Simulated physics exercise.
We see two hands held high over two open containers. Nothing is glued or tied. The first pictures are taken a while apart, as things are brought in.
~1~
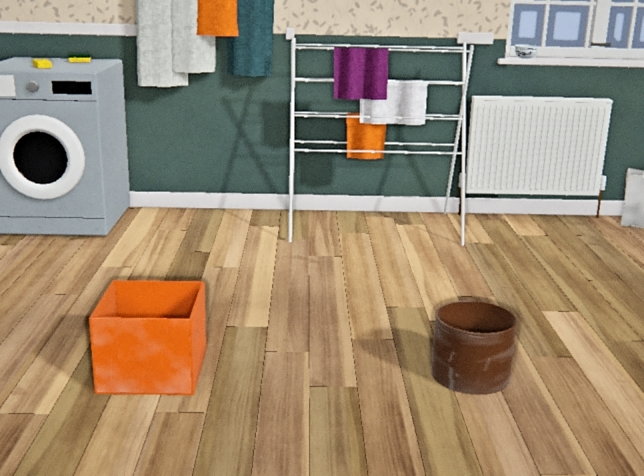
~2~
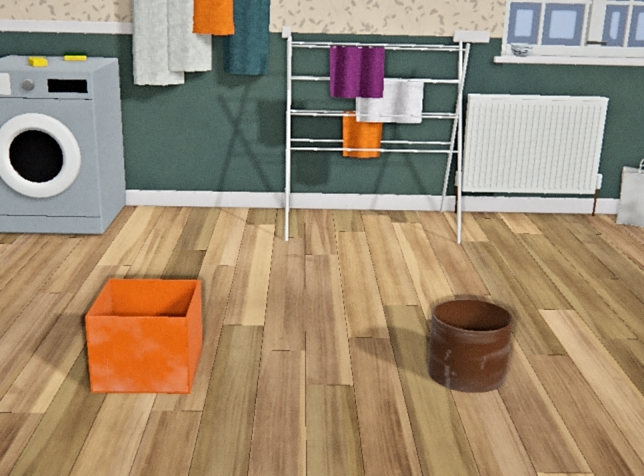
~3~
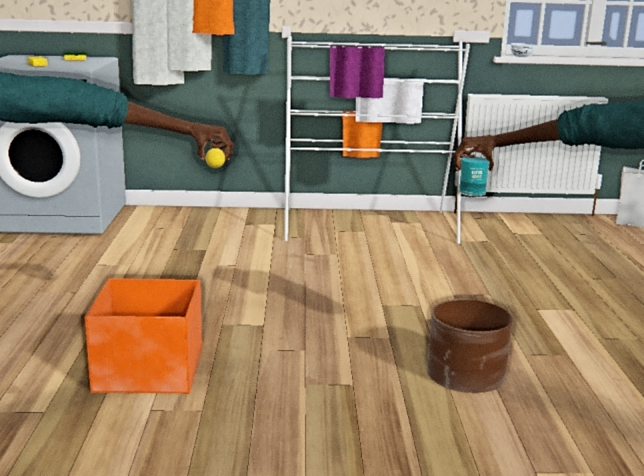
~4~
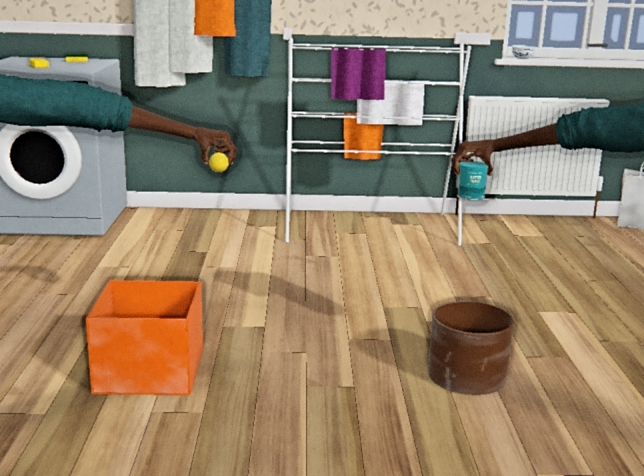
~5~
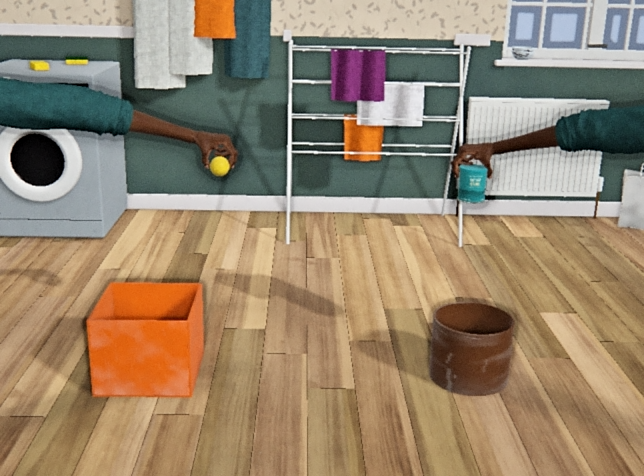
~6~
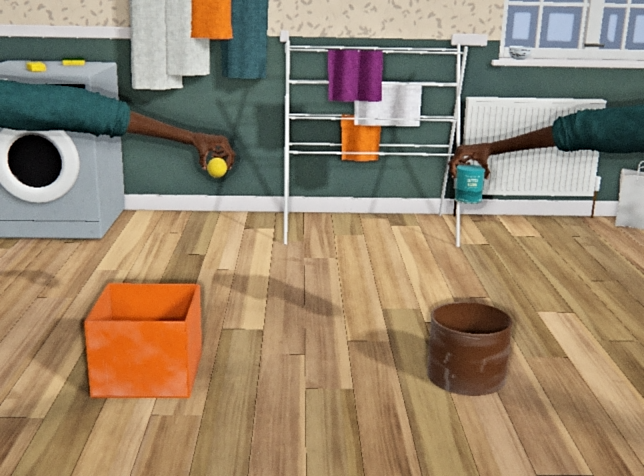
To begin with, an orange basket sits on the left and a brown bin on the right of a wooden laundry-room floor. Two arms in teal sleeves then appear from either side, the left hand holding a yellow lemon and the right a turquoise tin, and both stay nearly still, shifting only slightly.
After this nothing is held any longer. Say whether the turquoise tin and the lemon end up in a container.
As it turns out, the turquoise tin is caught; the lemon falls beside it.
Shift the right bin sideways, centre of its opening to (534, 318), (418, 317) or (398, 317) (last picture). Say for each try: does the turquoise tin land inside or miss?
The turquoise tin misses; ends up outside; lands outside.
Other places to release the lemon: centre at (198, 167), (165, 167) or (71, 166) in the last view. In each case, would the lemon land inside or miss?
In turn it is not caught; goes in; is not caught.
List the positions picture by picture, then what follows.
In the first frame, left basket (152, 336).
In the second frame, right bin (469, 344).
In the third frame, still on the way; turquoise tin (474, 176); left basket (148, 334).
In the fourth frame, still on the way; lemon (219, 163); right bin (470, 346).
In the fifth frame, still on the way; turquoise tin (472, 184); left basket (150, 338).
In the sixth frame, in place, still held; turquoise tin (470, 184); lemon (217, 168); right bin (469, 347).
Then, 0.22 s later than the last frame, turquoise tin dropping near (466, 231); lemon dropping near (218, 216).
Then, 0.38 s later than the last frame, turquoise tin dropping near (456, 343); lemon dropping near (221, 330).
When it is over, the turquoise tin drops into the container, near (455, 360); the lemon ends up outside, near (221, 367).
